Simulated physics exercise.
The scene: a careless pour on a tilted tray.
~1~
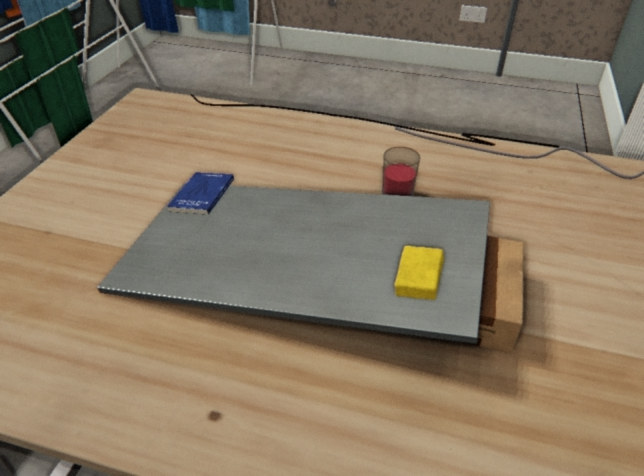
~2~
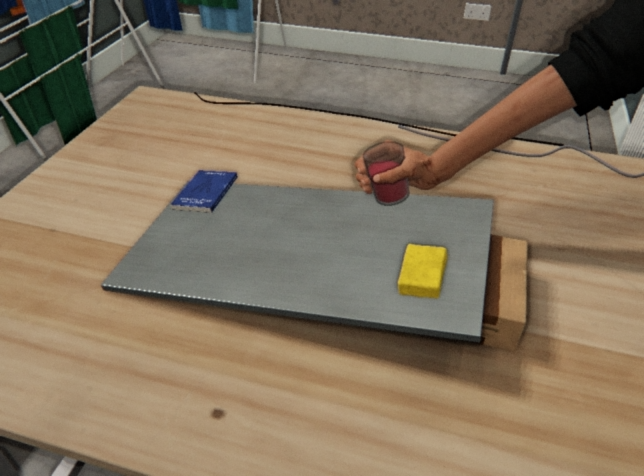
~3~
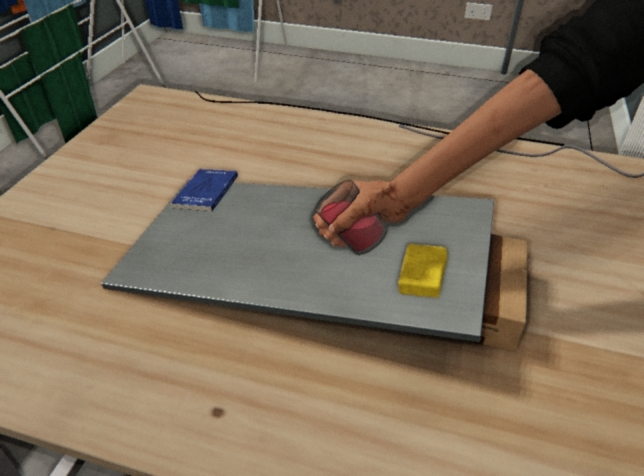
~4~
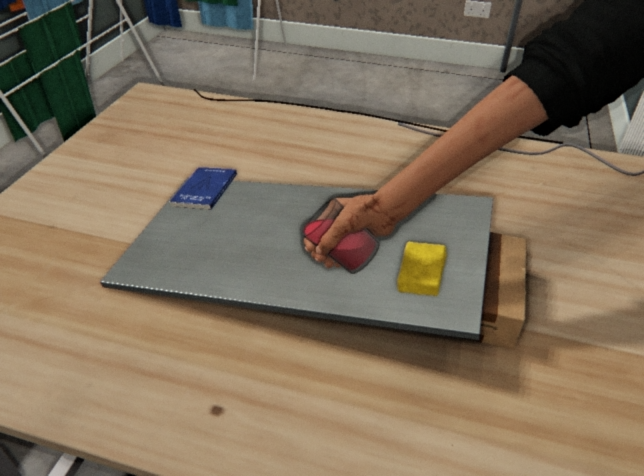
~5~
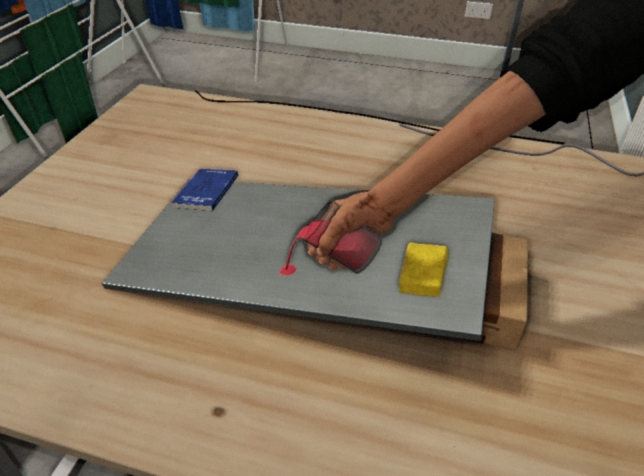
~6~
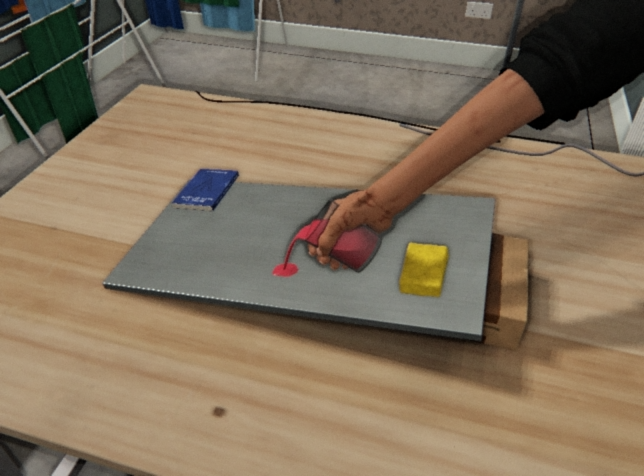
In this clip, a hand lifts a tumbler of red liquid from behind a gray tray holding a blue notebook and a yellow sponge, moves it left over the tray, and tilts it, pouring a thin stream that forms a small red spot.
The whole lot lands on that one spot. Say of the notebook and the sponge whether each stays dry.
The notebook escapes; the sponge escapes.
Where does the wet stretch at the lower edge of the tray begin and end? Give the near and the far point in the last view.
From about (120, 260) to (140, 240).
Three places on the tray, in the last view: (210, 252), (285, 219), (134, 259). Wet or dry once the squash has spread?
One: Soaked. Two: Not reached. Three: Reached.
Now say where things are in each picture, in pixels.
In the first frame, the tray slopes down to the left; tumbler (400, 174) about half full; notebook (202, 192); sponge (420, 272).
In the second frame, tumbler about half full, surface at (387, 171); notebook (205, 190).
In the third frame, tumbler (351, 217) tipped 40° with all of its load; sponge (423, 270).
In the fourth frame, the tray slopes down to the left; tumbler (340, 236) tipped 50° with all of its load; notebook (204, 187).
In the fifth frame, the first of it lands; tumbler (342, 237) tipped 55° with all of its load; sponge (424, 269).
In the sixth frame, the first of it lands; tumbler (341, 236) tipped 60° with nearly all of its load; notebook (206, 189); sponge (424, 269).
Next, it runs down to the left; the notebook is clear of it; the sponge is clear of it.
After that, it runs down to the left and off the end; the notebook is clear of it; the sponge is clear of it.
Finally, it runs down to the left and off the end; the notebook is clear of it; the sponge is clear of it.
